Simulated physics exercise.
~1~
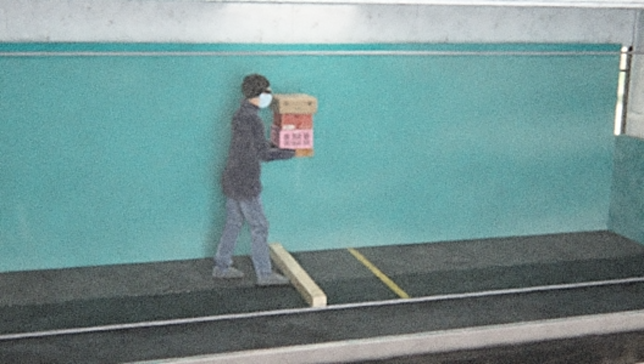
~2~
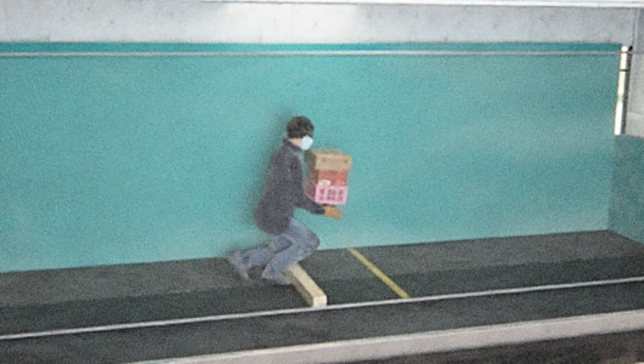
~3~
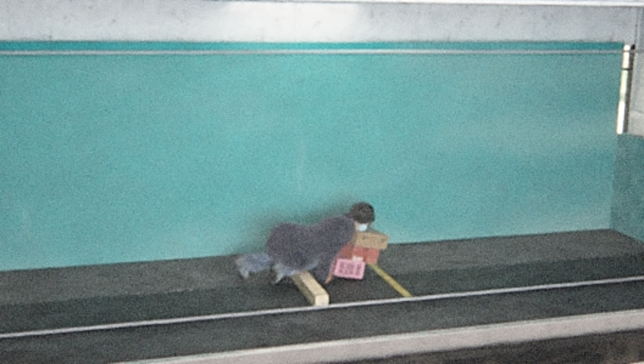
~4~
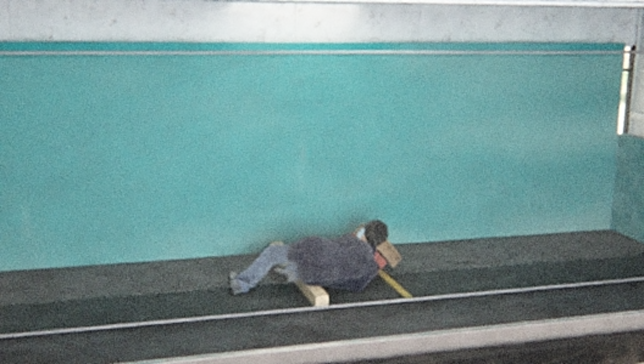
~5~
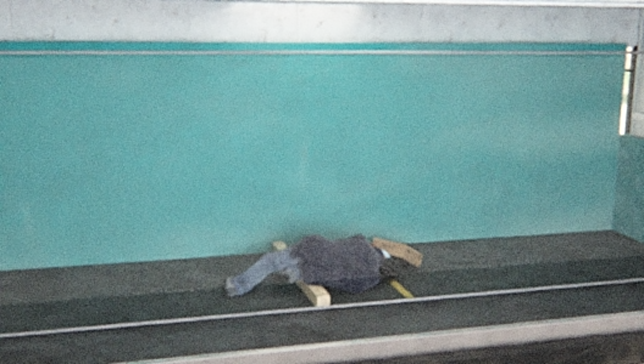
Beside a teal wall, a masked person carrying stacked boxes trips over a beam and falls flat.
